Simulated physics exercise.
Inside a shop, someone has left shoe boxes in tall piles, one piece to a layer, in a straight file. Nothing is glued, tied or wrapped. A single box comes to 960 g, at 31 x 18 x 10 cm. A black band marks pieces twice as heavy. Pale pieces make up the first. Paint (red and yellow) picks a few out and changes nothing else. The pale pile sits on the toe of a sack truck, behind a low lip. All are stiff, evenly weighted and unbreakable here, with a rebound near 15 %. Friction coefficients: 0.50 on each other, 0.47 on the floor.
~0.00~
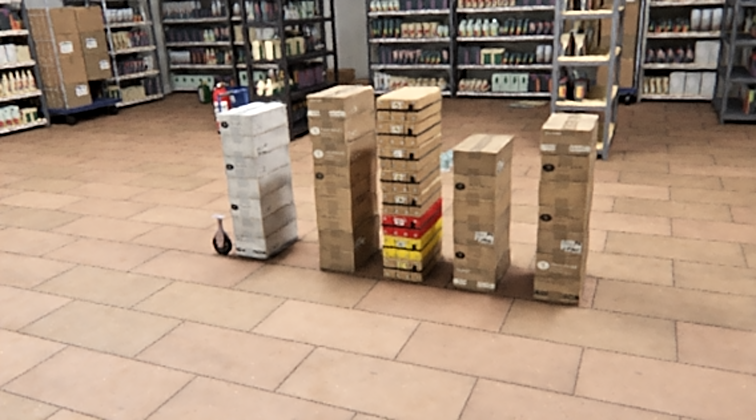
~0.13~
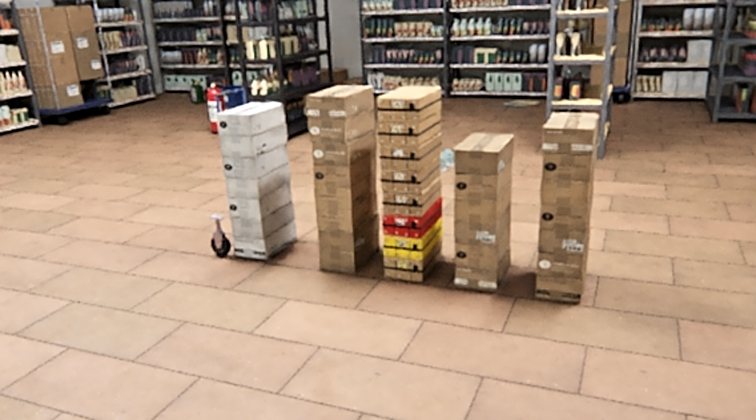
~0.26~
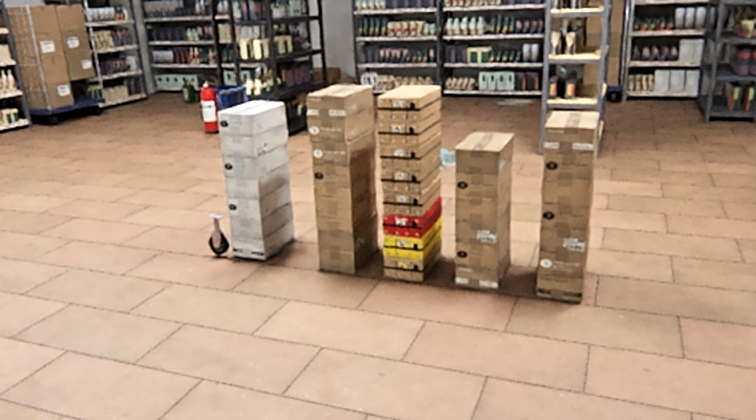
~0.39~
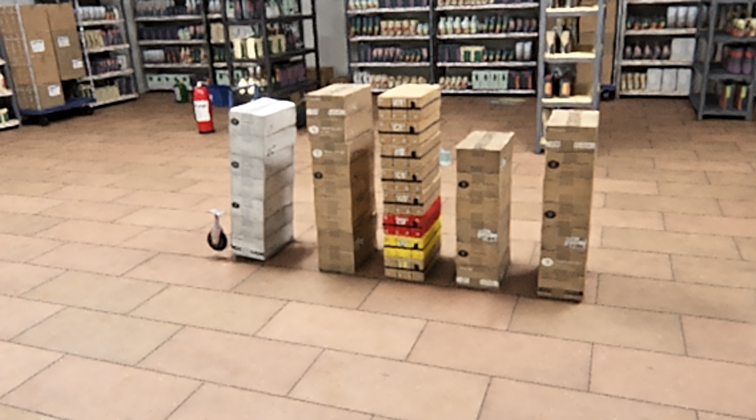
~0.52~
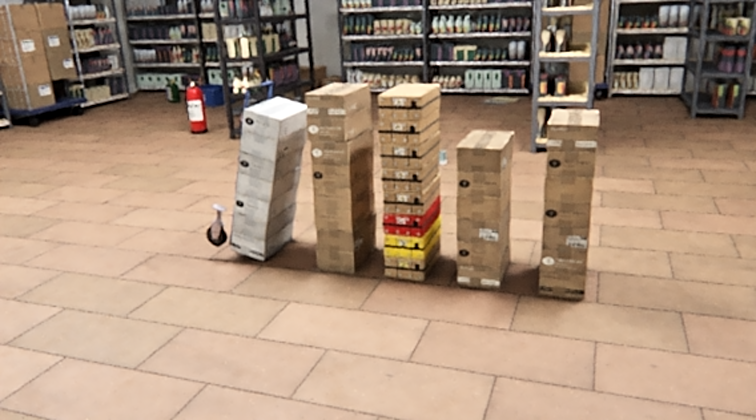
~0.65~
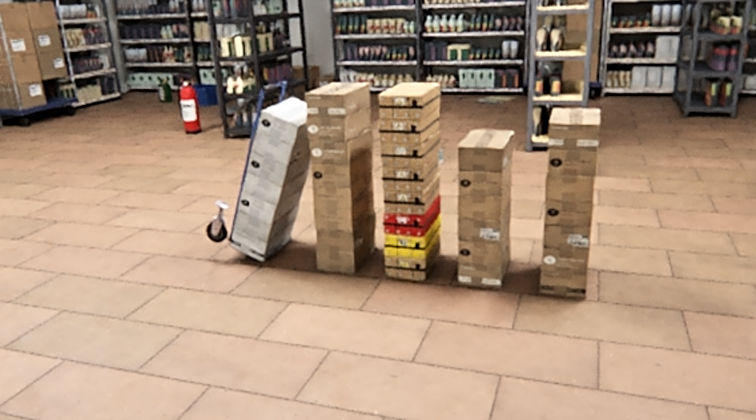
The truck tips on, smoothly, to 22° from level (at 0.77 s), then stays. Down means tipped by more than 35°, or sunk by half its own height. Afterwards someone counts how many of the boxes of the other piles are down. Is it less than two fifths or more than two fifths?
Less than two fifths of them.
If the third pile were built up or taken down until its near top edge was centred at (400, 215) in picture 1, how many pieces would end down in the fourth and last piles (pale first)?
In that case fourth 0, last 0.
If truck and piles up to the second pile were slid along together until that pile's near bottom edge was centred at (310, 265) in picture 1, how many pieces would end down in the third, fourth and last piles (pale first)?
Then third 8, fourth 6, last 7.
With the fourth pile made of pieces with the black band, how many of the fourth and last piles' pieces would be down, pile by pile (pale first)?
In that case fourth 0, last 0.
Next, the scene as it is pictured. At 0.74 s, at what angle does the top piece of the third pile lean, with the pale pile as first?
About 0°.
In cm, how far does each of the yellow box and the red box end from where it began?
Yellow 0, red 0.
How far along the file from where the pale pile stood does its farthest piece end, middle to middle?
Roughly 40 cm along.
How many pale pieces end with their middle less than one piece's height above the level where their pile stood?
The count is 1.
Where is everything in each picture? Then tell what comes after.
In the first frame (places mark the middle of the side facing us; the camera moves round a little), truck frame 0° forward; red box (400, 227); yellow box (402, 249); the rest undisturbed.
Truck frame 0° forward; red box (401, 227), in the second frame.
Truck frame 2° forward; red box (401, 226), in the third frame.
Truck frame 7° forward, top of the pale pile leaning 7°; red box (402, 226); the rest undisturbed, in the fourth frame.
Truck frame 14° forward, top of the pale pile leaning 14°; red box (402, 226); the rest undisturbed, in the fifth frame.
Truck frame (256, 123) 20° forward, top of the pale pile leaning 21°; red box (403, 225); yellow box (404, 247); the rest undisturbed, in the sixth frame.
After 0.74 s, 0 of the pale pile down; none of the 29 other boxes down, 1 disturbed.
After 0.96 s, 0 of the pale pile down; none of the 29 other boxes down, 7 disturbed.
After 1.46 s, 5 of the pale pile down; none of the 29 other boxes down, 8 disturbed.
At rest (1.9 s), 6 of the pale pile down; none of the 29 other boxes down, 8 disturbed; red box unmoved; yellow box unmoved. That is 0 per cent. As the last picture would show them, middles, red box near (413, 213), yellow box near (414, 234).
